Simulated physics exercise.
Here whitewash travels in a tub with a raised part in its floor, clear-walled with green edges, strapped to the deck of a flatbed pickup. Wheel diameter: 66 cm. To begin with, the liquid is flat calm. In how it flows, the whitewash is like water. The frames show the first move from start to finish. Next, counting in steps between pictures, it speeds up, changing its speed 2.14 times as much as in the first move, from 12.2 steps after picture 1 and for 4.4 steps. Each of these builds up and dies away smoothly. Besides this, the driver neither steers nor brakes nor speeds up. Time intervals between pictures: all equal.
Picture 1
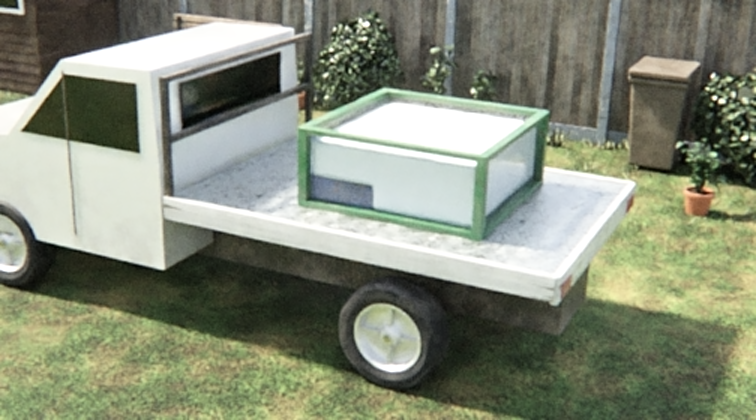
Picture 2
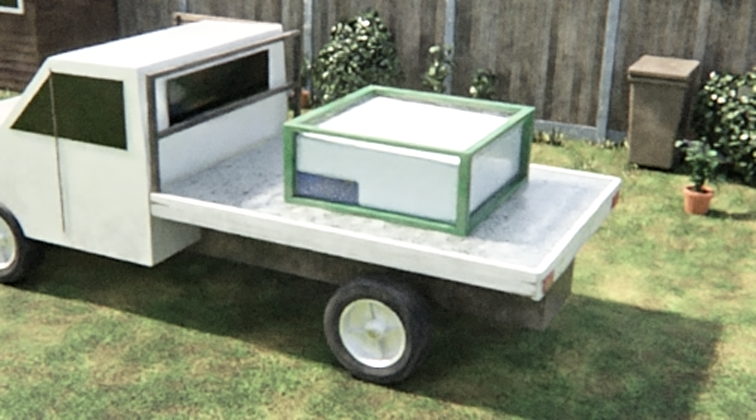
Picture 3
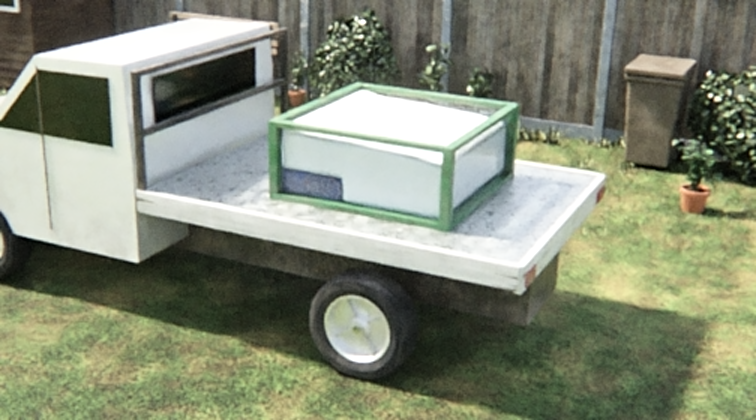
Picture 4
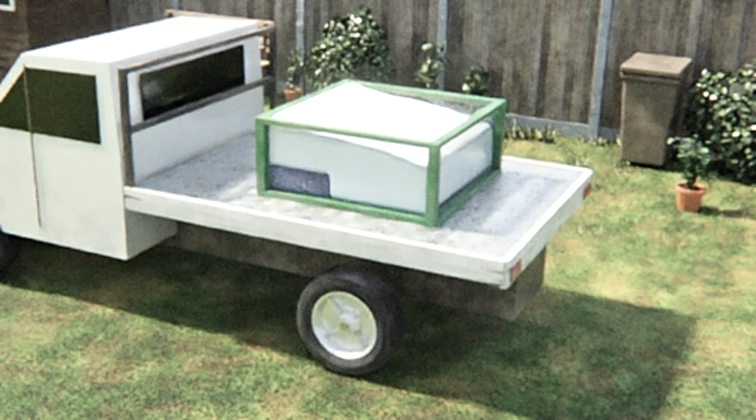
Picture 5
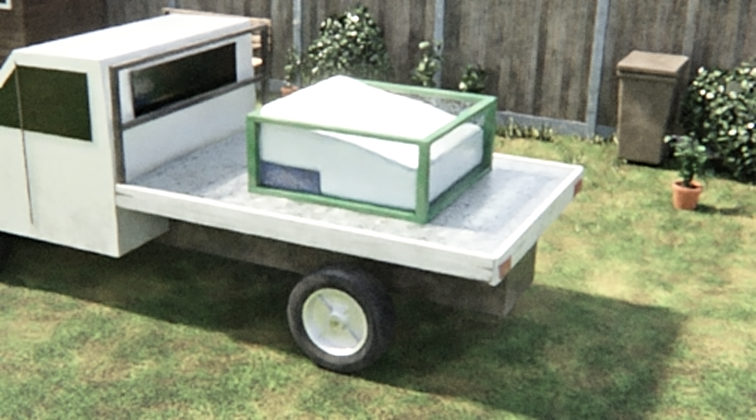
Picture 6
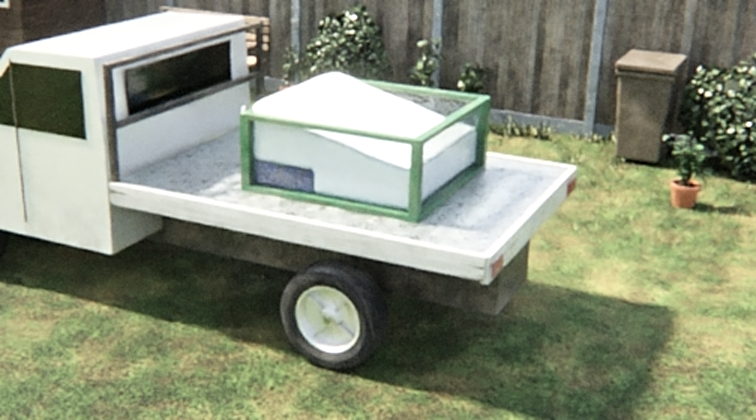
A white flatbed truck moves left while white liquid climbs the tub's left side.
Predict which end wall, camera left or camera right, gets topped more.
The right wall.
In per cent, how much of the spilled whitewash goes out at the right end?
I'd put it at about 70 percent of what spills.
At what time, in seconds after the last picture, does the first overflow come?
Near 0.3 s.
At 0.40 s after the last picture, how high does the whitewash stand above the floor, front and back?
It reads roughly 42 cm up front and 38 cm at the back.
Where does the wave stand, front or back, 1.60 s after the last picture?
Result: At the forward end.
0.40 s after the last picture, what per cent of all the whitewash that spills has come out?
10 %.
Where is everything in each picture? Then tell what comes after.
The surface is at (394, 105) by the front wall; at (520, 123) by the back wall; it shows no tilt against the walls; edge of the step at (341, 182); the front is on the left, levels are read along the far wall; a wheel hub at (384, 341), in the first picture.
The surface is at (381, 102) by the front wall; at (505, 120) by the back wall; it shows no tilt against the walls, in the second picture.
The surface is at (367, 94) by the front wall; it climbs 5° towards the left end, in the third picture.
The surface is at (355, 85) by the front wall; it climbs 10° towards the left end, in the fourth picture.
The surface is at (346, 78) by the front wall; at (467, 126) by the back wall; it climbs 13° towards the left end, in the fifth picture.
The surface is at (340, 76) by the front wall; at (460, 127) by the back wall; it climbs 15° towards the left end; a wheel hub at (324, 323), in the sixth picture.
Another 0.40 s on from the last picture, the surface is 41 cm up at the front and 38 cm at the back; 2 per cent is out, over the left end.
Another 1.00 s on from the last picture, the surface is 19 cm up at the front and 57 cm at the back; 3 per cent is out, mostly over the left end, some over the right end.
Another 1.60 s on from the last picture, the surface is 38 cm up at the front and 33 cm at the back; 14 per cent is out, over the right end, a little elsewhere.
Another 4.04 s on from the last picture, 17 per cent is out, mostly over the right end, some over the left end; the left end has passed 4 per cent and the right end 12.
